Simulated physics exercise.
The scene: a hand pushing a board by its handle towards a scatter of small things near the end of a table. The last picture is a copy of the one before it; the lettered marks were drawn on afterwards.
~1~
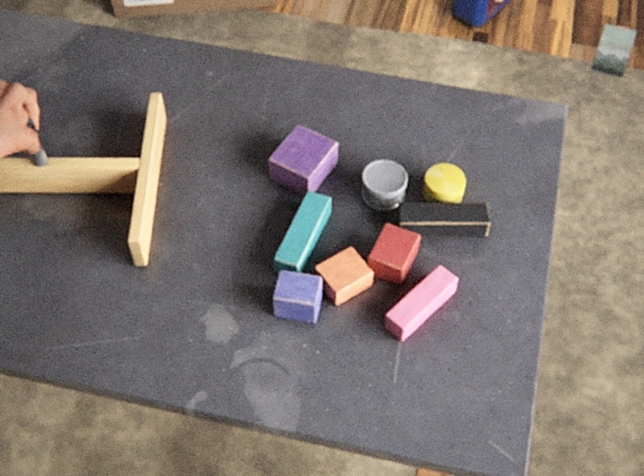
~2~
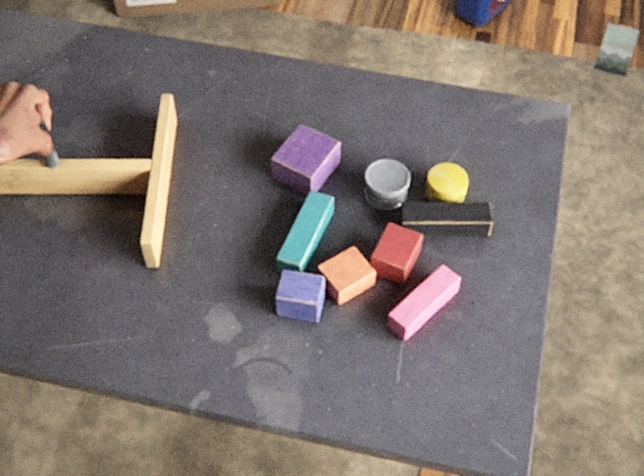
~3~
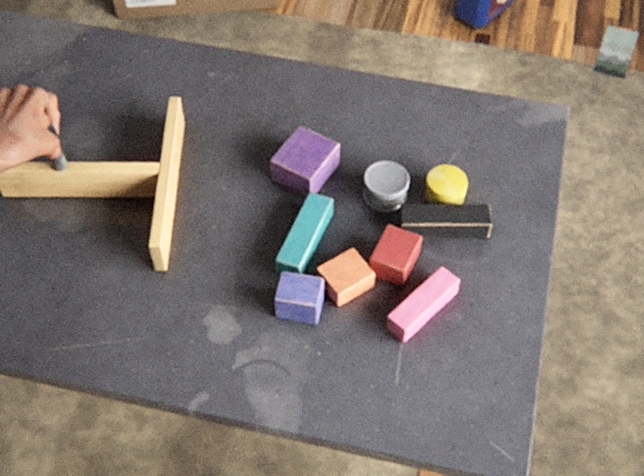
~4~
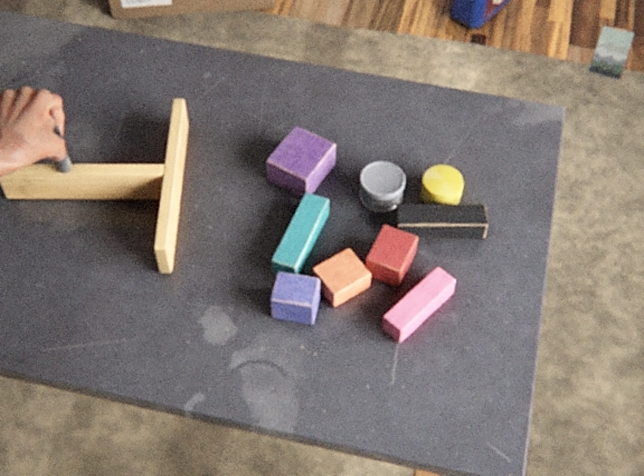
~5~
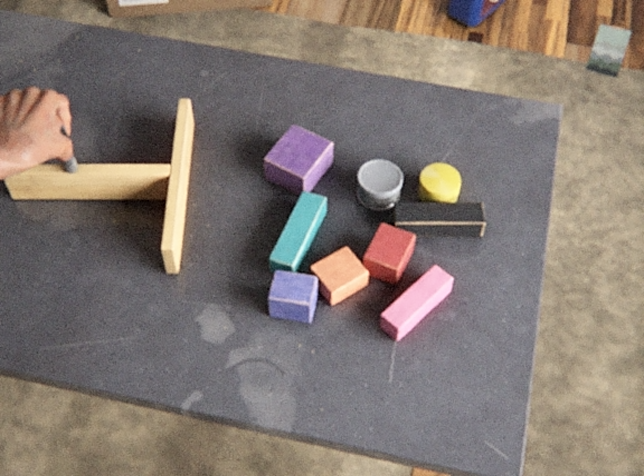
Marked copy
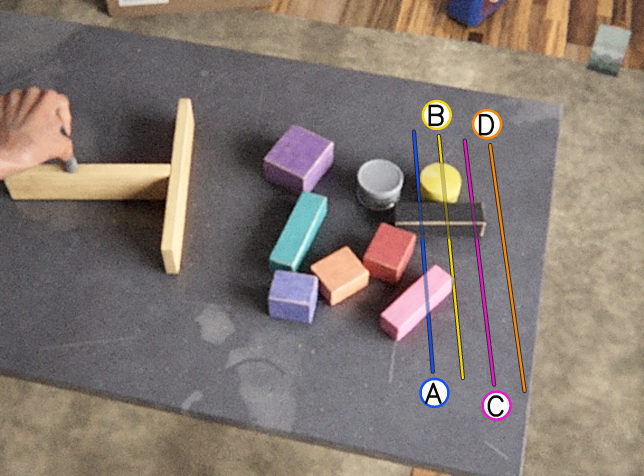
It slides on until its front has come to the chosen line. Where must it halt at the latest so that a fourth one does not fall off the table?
It should halt at C.
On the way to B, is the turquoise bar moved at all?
Yes.
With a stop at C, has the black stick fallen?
By then, yes.
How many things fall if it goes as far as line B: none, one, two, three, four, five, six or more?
By then, none.
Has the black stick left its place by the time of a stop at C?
Yes.
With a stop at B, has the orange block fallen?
By then, no.
On the marked copy, A at (423, 241); B at (450, 246); C at (478, 251); D at (506, 256).
Following C. Soon after the start, board (282, 189); blue block (304, 302); purple block (319, 157).
Later, board (391, 210); red block (472, 272); yellow tin (482, 189).
In the end, board (478, 226); black stick over the edge; red block over the edge; two fallen.
As for the rest, A is within the limit but short; B is within the limit but short; D drops four.
